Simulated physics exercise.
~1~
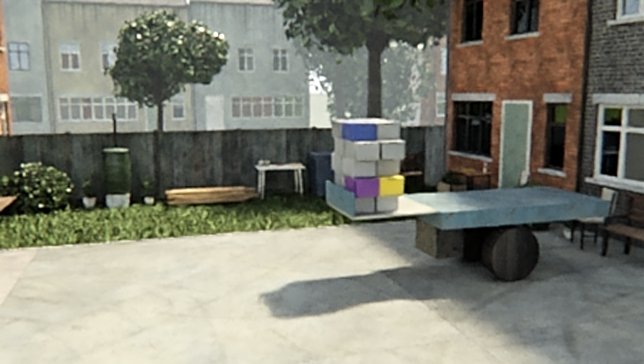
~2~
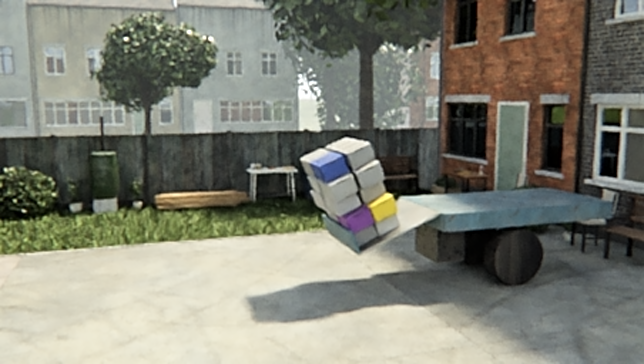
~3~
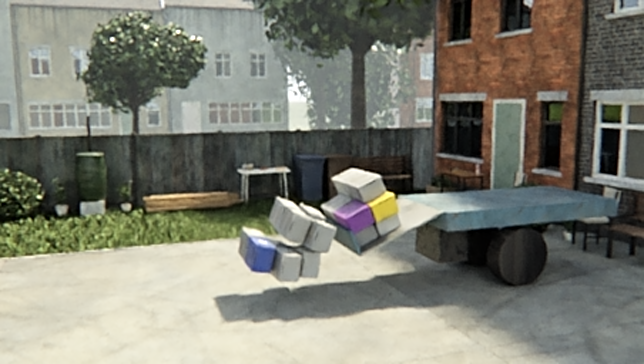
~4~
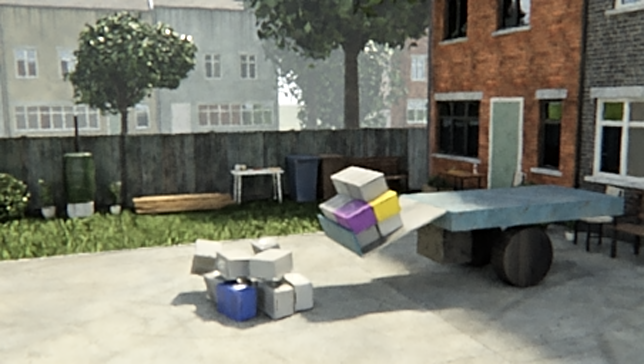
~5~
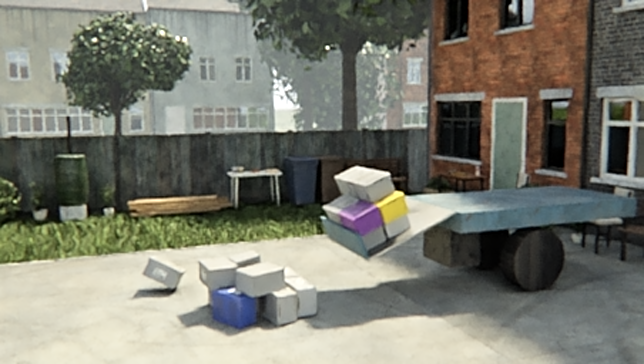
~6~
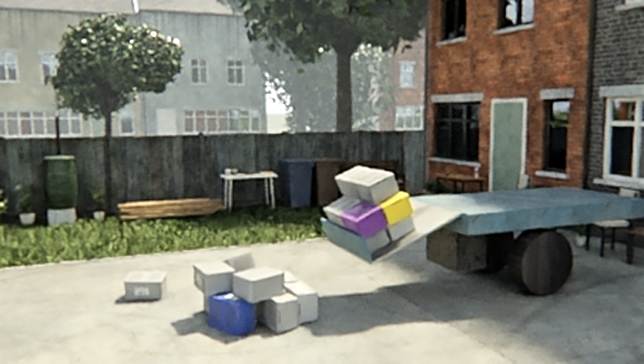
The clip shows a stack of grey and coloured boxes on the end flap of a flatbed as the flap tilts down to the left, sending the upper boxes, including the blue one, tumbling onto the paving, while the purple and yellow boxes stay on the sloping flap.
